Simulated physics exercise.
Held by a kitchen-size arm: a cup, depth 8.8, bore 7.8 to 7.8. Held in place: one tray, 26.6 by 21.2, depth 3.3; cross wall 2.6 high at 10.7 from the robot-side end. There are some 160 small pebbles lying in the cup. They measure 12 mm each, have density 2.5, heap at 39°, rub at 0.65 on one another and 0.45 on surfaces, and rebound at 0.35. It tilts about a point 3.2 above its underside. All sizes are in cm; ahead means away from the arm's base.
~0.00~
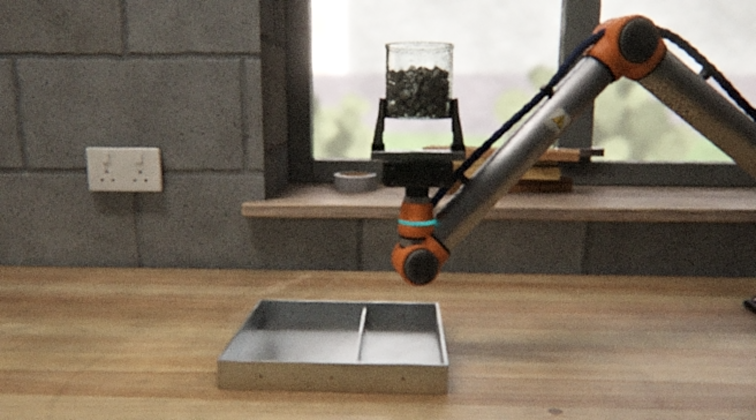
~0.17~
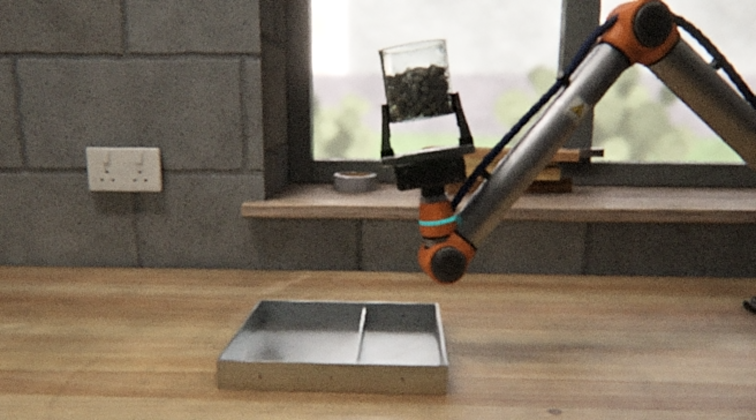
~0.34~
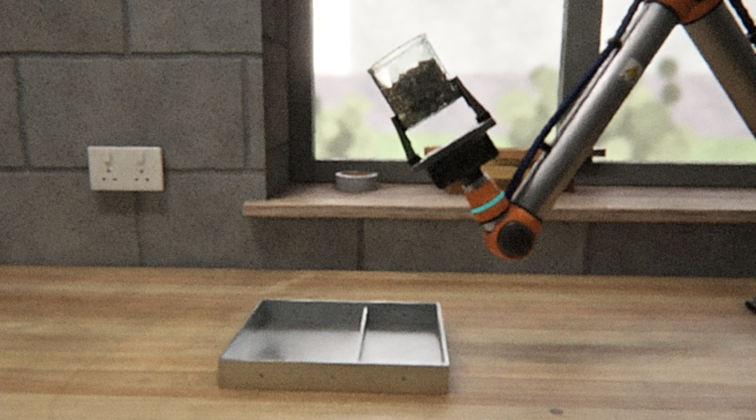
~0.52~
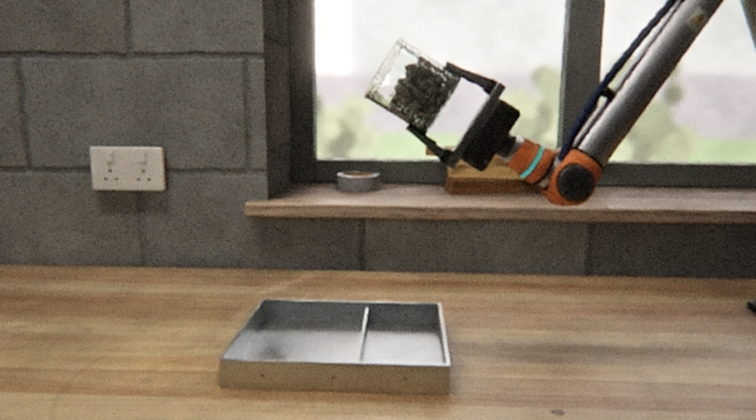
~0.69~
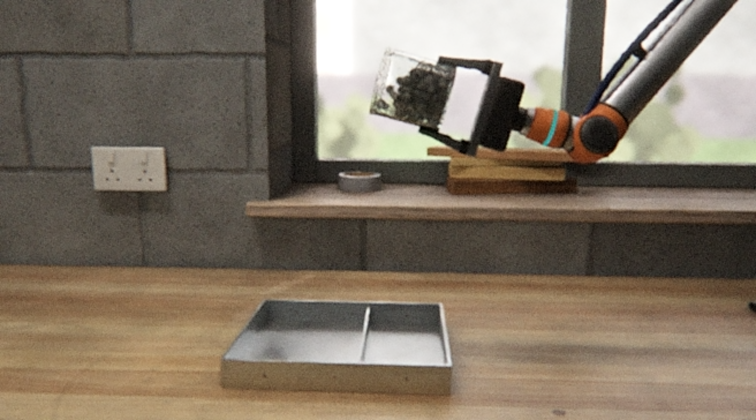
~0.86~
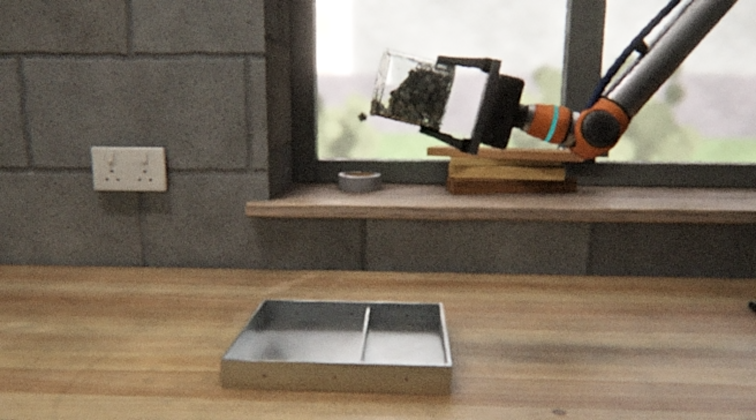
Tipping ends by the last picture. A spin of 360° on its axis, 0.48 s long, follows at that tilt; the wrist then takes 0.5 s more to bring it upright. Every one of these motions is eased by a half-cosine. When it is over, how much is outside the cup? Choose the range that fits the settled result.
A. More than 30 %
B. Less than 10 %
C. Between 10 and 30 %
B, less than 10 %.
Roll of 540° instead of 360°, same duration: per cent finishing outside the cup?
Estimate: Approx. 5 per cent.
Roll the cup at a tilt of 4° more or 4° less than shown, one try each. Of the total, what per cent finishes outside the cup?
You'd get close to 5 per cent, then close to 0 per cent.
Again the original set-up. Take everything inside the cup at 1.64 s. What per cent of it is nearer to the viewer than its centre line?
Around 55 %.
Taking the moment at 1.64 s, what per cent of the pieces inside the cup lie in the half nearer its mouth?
I'd put it at some 30 per cent.
By 1.25 s, tipped 77°, highest piece 38 above the table; 154 in the cup, 2 in the far-side part, 1 in flight or on a rim.
By 1.64 s, tipped 26°, highest piece 38 above the table; 152 in the cup, 5 in the far-side part.
By 2.04 s, upright, highest piece 40 above the table; 152 in the cup, 5 in the far-side part.
By 2.74 s, upright, highest piece 40 above the table; 152 in the cup, 5 in the far-side part.
Final count, 152 in the cup, 5 in the far-side part. That is 3 % outside the cup.
